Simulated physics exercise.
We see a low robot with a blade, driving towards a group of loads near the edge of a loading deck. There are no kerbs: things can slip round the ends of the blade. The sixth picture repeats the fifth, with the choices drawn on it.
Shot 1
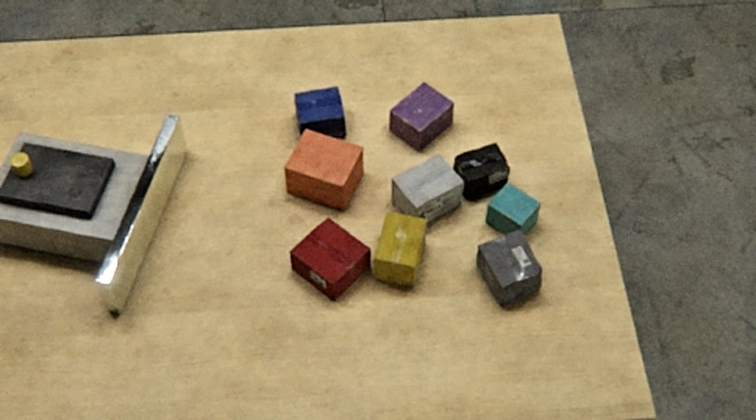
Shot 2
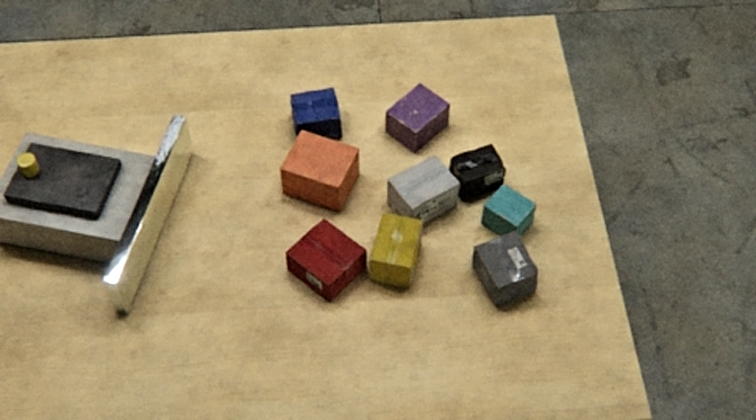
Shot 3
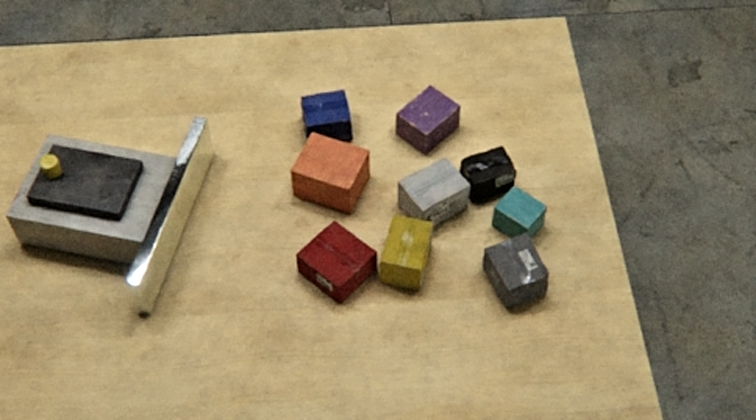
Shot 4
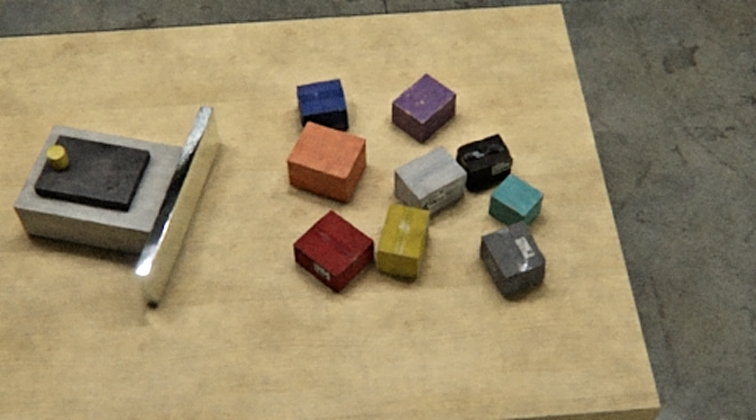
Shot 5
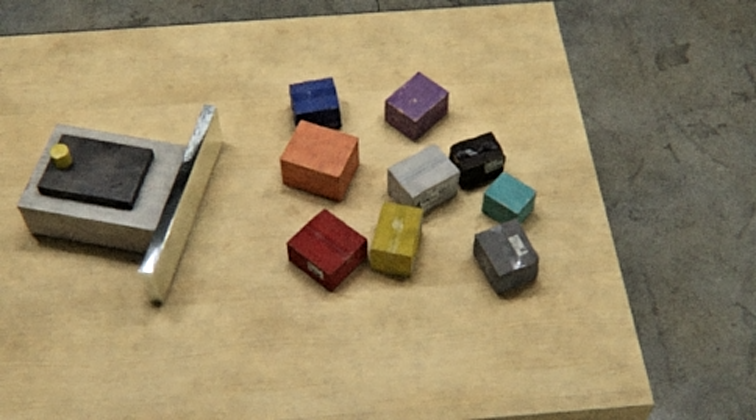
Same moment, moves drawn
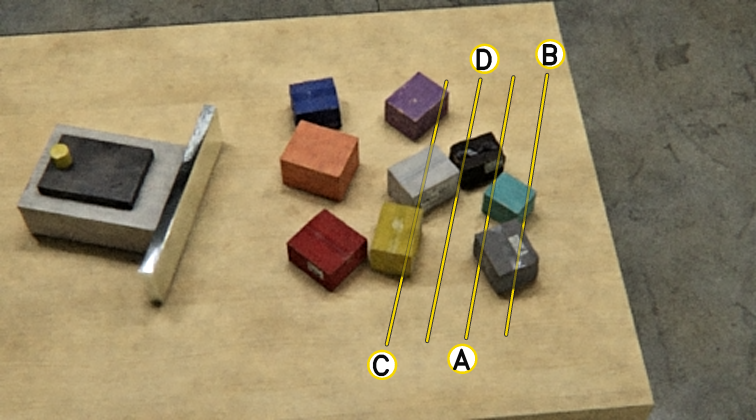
On a pale wooden deck with a grey floor beyond its edge, a low grey robot with an upright blade moves slowly a short way rightward towards nine coloured boxes, which stay in place on the surface.
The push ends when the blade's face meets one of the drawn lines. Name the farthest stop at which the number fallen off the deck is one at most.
No farther than A.
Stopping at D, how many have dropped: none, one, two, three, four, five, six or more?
By then, none.
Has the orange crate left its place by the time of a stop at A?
By then, yes.
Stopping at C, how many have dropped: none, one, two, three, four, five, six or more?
In all, none.
On the marked copy, A at (492, 197); B at (529, 194); C at (419, 202); D at (456, 199).
Taking A. A third of the way, robot (216, 163); blue box (318, 103); orange crate (346, 160).
Two thirds of the way, robot (328, 155); turquoise crate (533, 212); black parcel (507, 156).
When it is over, robot (413, 149); black parcel (580, 155); grey parcel (603, 279); none fallen.
As for the rest, B drops two; C is within the limit but short; D is within the limit but short.
